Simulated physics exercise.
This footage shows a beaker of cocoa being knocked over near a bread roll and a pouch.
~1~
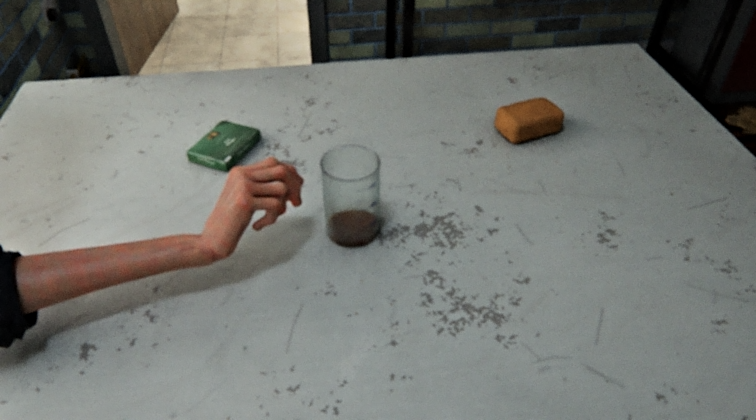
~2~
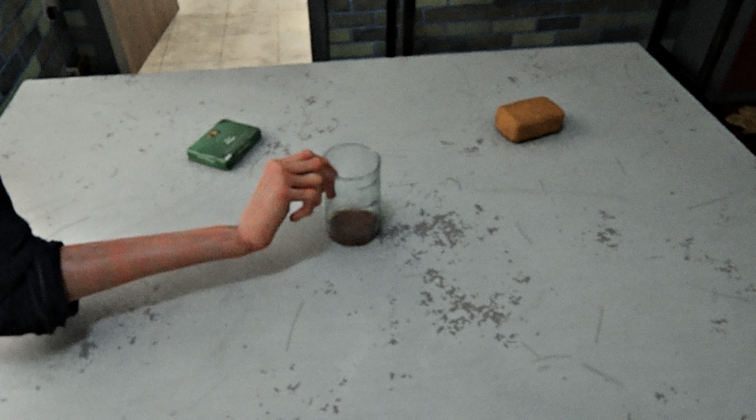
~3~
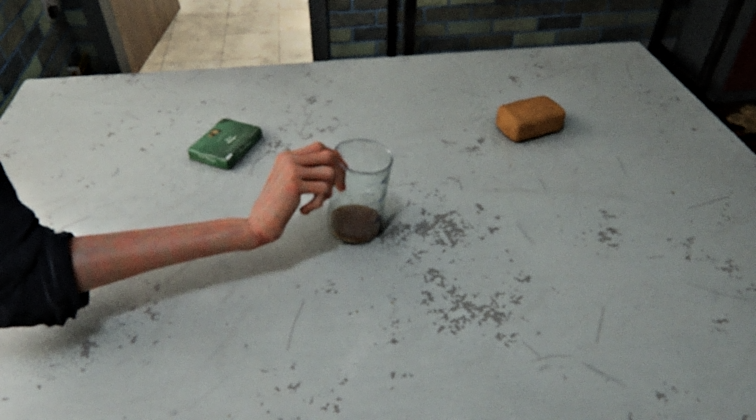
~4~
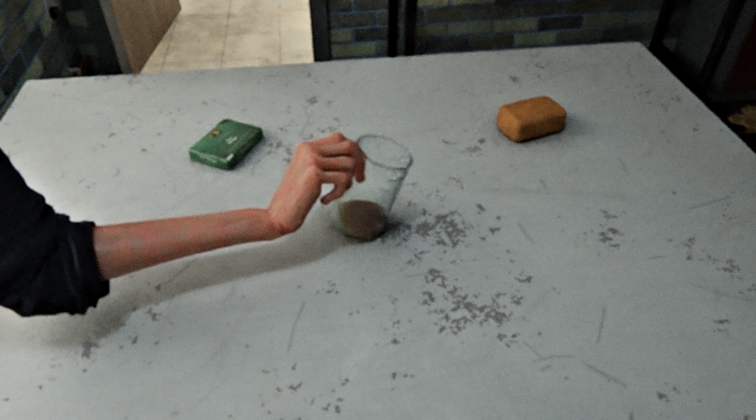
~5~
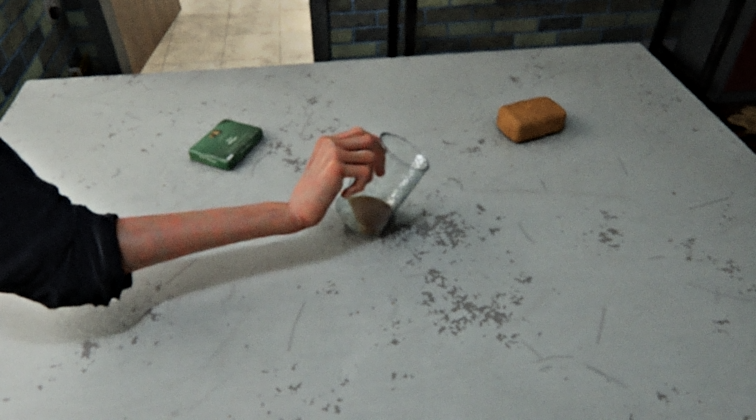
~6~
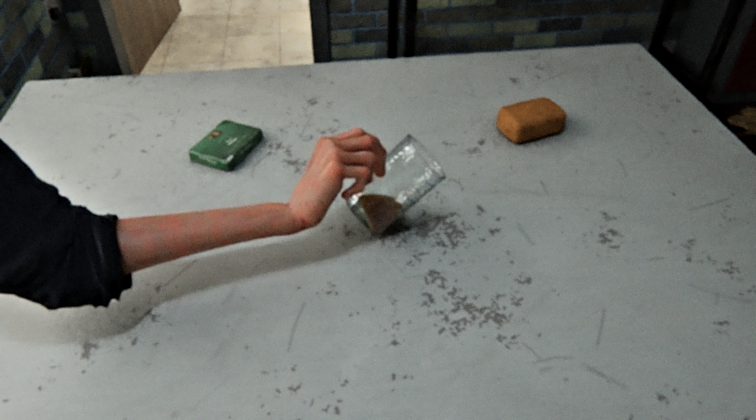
A hand reached in from the left and pushed a clear beaker with a little brown cocoa in it, tilting it farther and farther right, while a green pouch and bread roll stayed put.
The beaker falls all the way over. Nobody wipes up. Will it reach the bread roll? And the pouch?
At the end, the bread roll stays free of the spill; the pouch stays free of the spill.
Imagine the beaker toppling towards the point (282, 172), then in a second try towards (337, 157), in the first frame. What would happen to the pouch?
To begin with it becomes wetted; next it is left alone.
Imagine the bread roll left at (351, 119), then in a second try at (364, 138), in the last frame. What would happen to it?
Option one leaves it free of the spill; option two leaves it free of the spill.
Soon after, the puddle covers about as much as a saucer; the bread roll is dry; the pouch is dry.
In the end, the puddle covers about as much as a saucer; the bread roll is dry; the pouch is dry.
